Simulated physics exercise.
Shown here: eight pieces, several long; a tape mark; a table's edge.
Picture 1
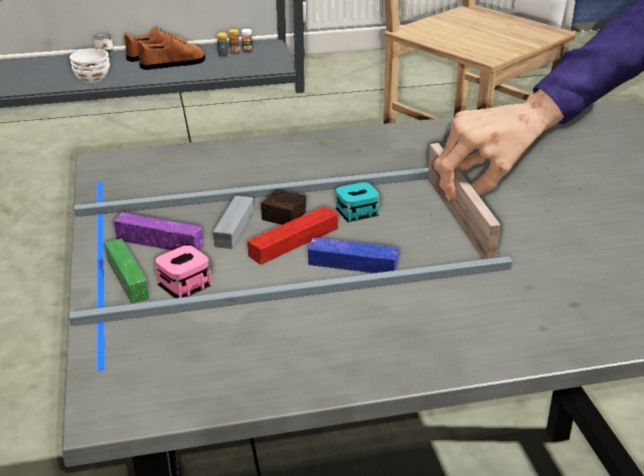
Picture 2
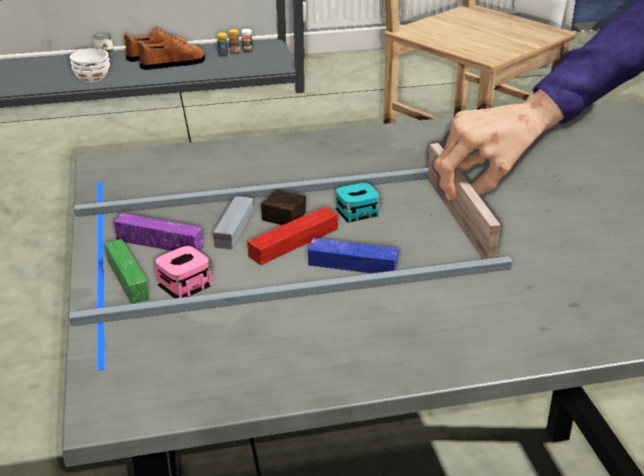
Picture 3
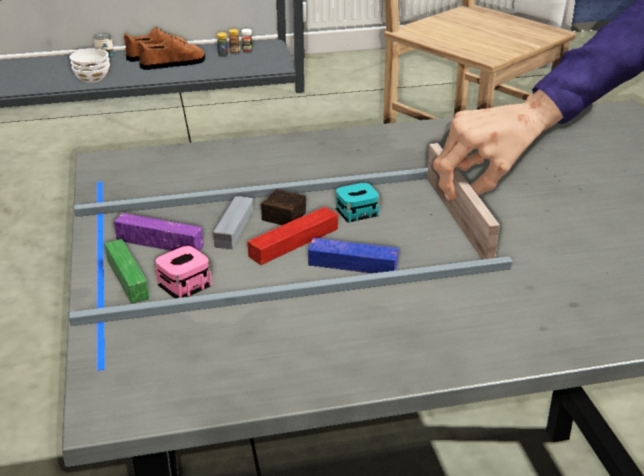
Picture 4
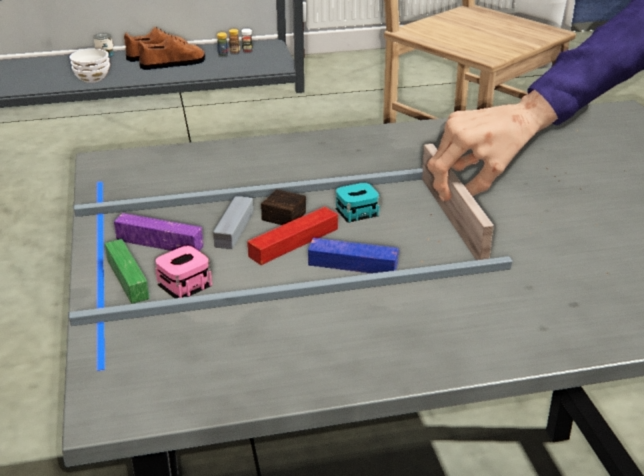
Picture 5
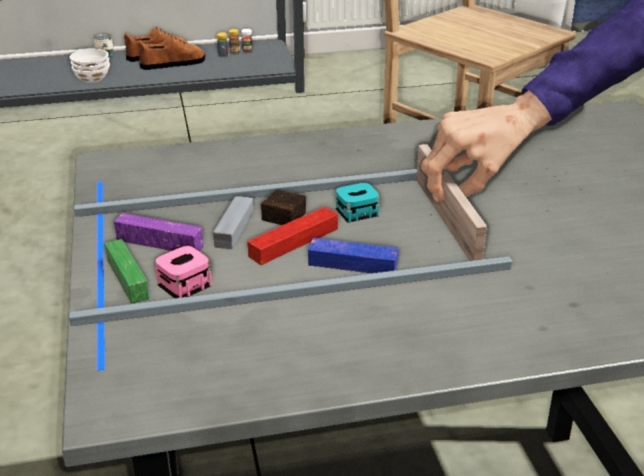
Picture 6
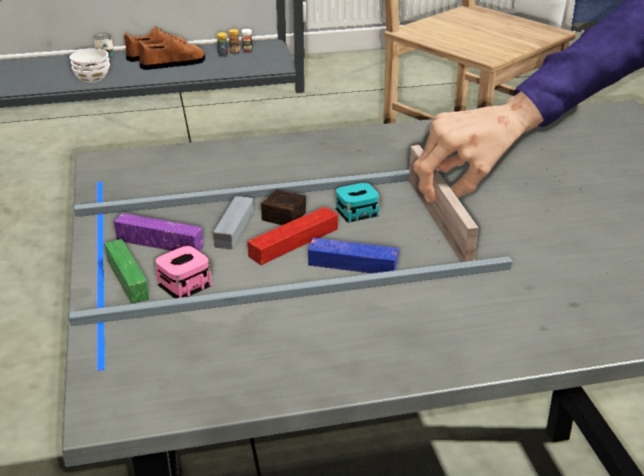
The video shows a hand holding a wooden board upright between two rails on a grey table, with colourful blocks and small cases lying near a blue line. The hand then slides the board slightly left, while the other objects stay still.
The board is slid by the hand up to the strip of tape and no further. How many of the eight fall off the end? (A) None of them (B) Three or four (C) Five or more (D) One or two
(C) Five or more.
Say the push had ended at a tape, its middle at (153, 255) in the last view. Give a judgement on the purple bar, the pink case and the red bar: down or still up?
One by one: The purple bar topples, the pink case holds its spot, the red bar holds its spot.
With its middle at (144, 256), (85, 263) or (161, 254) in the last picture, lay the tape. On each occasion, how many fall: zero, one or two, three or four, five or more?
So, tape by tape, it's three to four, then 5 or more, then either one or two.
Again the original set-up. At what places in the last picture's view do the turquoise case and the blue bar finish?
Roughly (79, 231), and the other roughly (70, 282).
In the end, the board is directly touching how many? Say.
Count: 2.
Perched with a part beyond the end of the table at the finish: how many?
That comes to 2 of them.
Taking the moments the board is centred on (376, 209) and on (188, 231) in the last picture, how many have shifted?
First 2, after that 8.
Soon after, none off yet; green bar at rest near (126, 271); purple bar at rest near (159, 234); pink case at rest near (183, 272).
In the end, the number that fall off is five or more; gone, red bar, black block, grey stick, pink case, purple bar and green bar.
